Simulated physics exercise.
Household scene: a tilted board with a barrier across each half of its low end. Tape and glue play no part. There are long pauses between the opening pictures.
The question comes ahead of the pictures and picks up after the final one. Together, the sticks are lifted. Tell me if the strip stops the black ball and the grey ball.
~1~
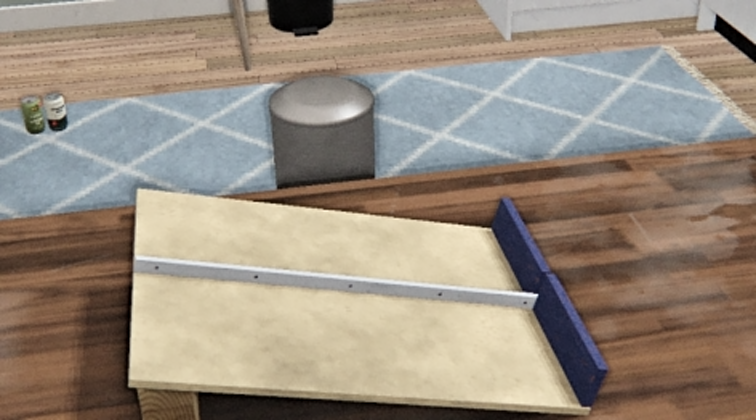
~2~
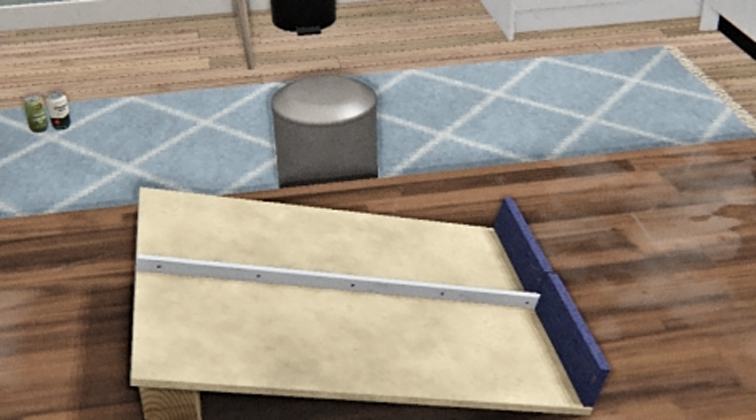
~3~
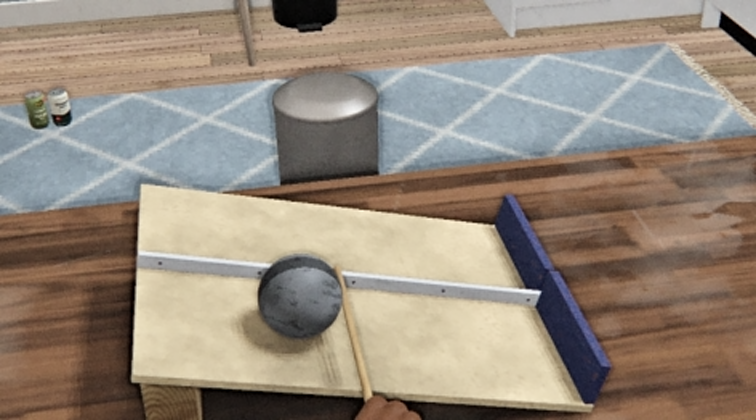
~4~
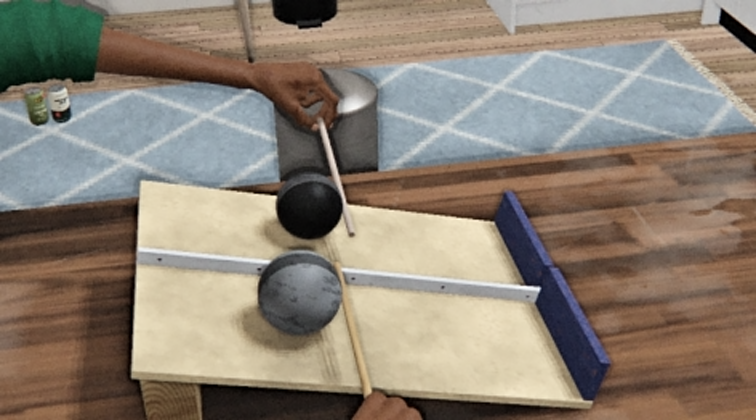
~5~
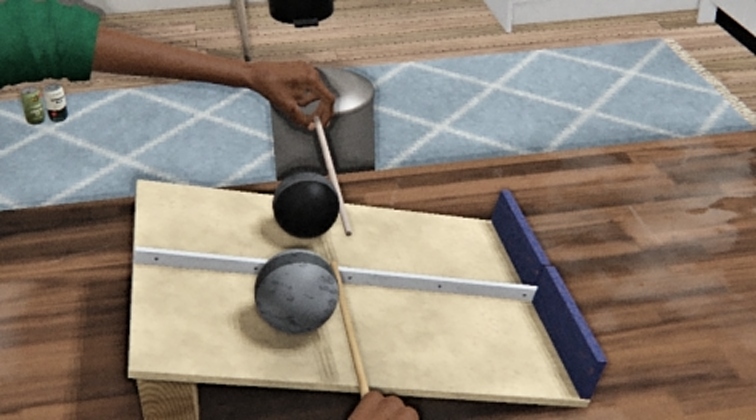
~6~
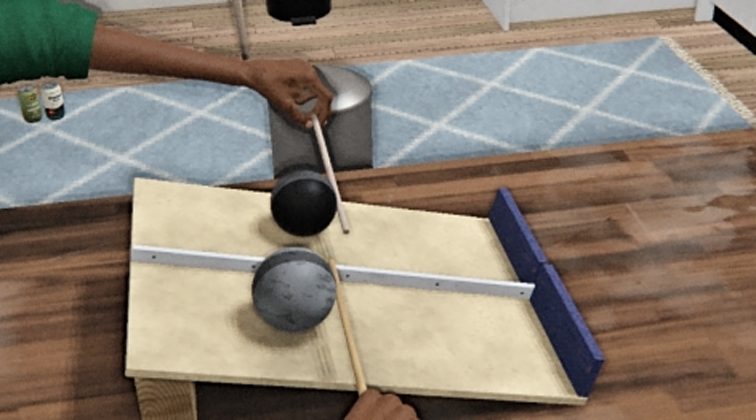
The black ball stays on, and the grey ball stays on.
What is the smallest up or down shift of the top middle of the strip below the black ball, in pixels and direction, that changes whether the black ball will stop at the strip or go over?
It would take a shift of about 16 pixels, down.
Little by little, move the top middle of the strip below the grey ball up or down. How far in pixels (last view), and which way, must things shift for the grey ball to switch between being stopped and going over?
20 pixels, downward.
Then, 0.32 s past the last view, black ball rolling on the board near (353, 210); grey ball rolling on the board near (351, 296).
Then, 0.52 s past the last view, black ball rolling on the board near (443, 220); grey ball rolling on the board near (455, 306).
Finally, the black ball stops on the board, near (486, 225); the grey ball stops on the board, near (528, 312).
